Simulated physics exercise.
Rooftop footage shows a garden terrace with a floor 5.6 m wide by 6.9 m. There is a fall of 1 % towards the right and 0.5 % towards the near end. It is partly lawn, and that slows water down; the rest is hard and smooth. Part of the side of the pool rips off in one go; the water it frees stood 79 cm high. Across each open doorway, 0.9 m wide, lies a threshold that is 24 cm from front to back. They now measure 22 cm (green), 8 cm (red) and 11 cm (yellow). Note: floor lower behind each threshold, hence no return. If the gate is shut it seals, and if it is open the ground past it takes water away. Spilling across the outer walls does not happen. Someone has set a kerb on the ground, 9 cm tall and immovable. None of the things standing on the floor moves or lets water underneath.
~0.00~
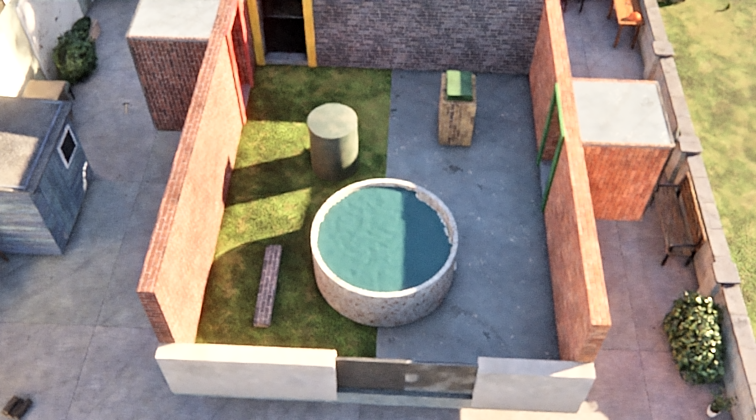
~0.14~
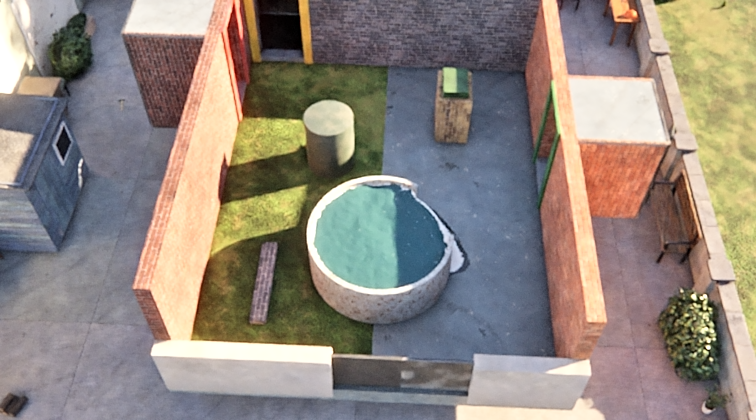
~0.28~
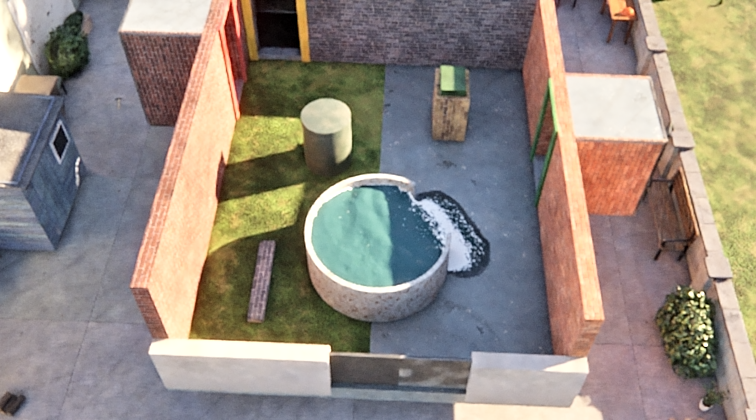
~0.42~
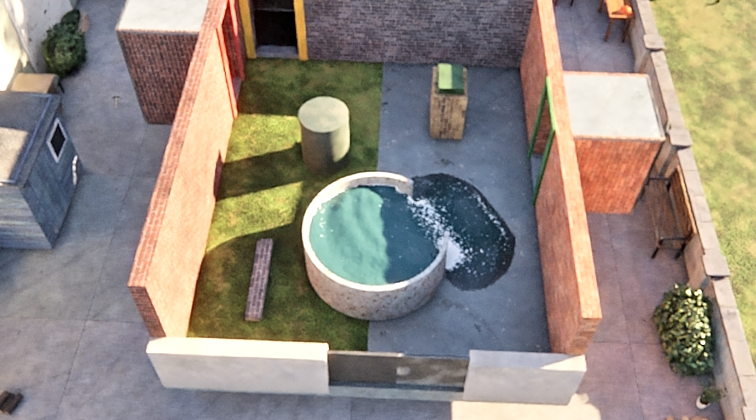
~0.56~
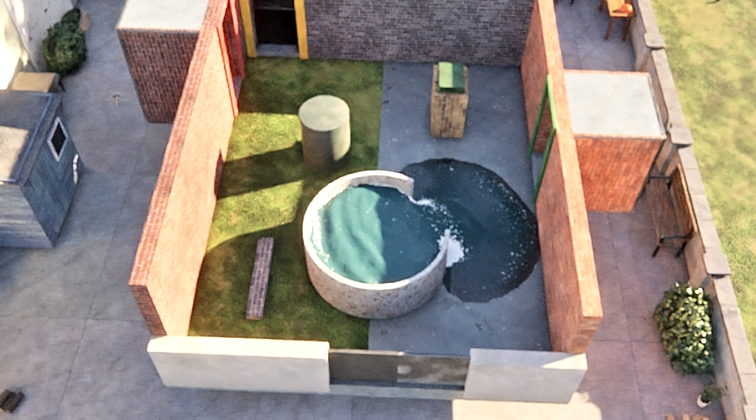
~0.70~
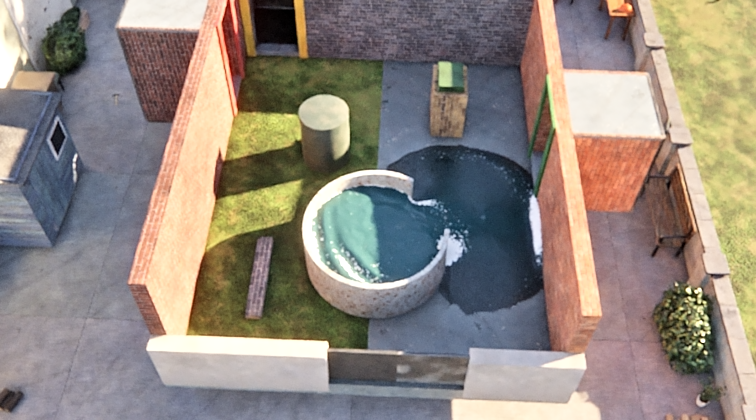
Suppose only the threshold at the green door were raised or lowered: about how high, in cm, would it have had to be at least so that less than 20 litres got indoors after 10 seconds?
It would have had to be about 29 cm high.
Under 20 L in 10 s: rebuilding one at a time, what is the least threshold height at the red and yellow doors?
About 7.5 cm at red and 7.0 cm at yellow.
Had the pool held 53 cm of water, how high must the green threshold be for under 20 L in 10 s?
Roughly 18 cm high.
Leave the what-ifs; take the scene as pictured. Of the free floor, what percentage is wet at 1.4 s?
Some 25 in a hundred.
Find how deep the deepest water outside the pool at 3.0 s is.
Around 38 centimetres.
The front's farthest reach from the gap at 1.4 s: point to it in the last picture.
In the last picture, around (523, 86).
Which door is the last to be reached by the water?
The red door.
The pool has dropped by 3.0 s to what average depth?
Some 28 cm.
After 1.4 s water covers 25 % of the floor, deepest (46 cm) near (528, 232); 34 cm at the green door, 16 litres in over its 22 cm threshold.
After 3.0 s water covers 45 % of the floor, deepest (38 cm) near (522, 80); 23 cm at the green door, 64 litres in over its 22 cm threshold.
After 10.0 s water covers 95 % of the floor, deepest (11 cm) near (351, 199); 10 cm at the green door, 66 litres in over its 22 cm threshold.
At the green door as built, the water arrived by 0.8 s and peaked near 34 cm at 1.2 s.
Run again over the same 10 s with other heights there, 32 litres in over 26.5 cm, 2 litres over 36 cm. The limit of 20 litres is kept from about 29 cm up.
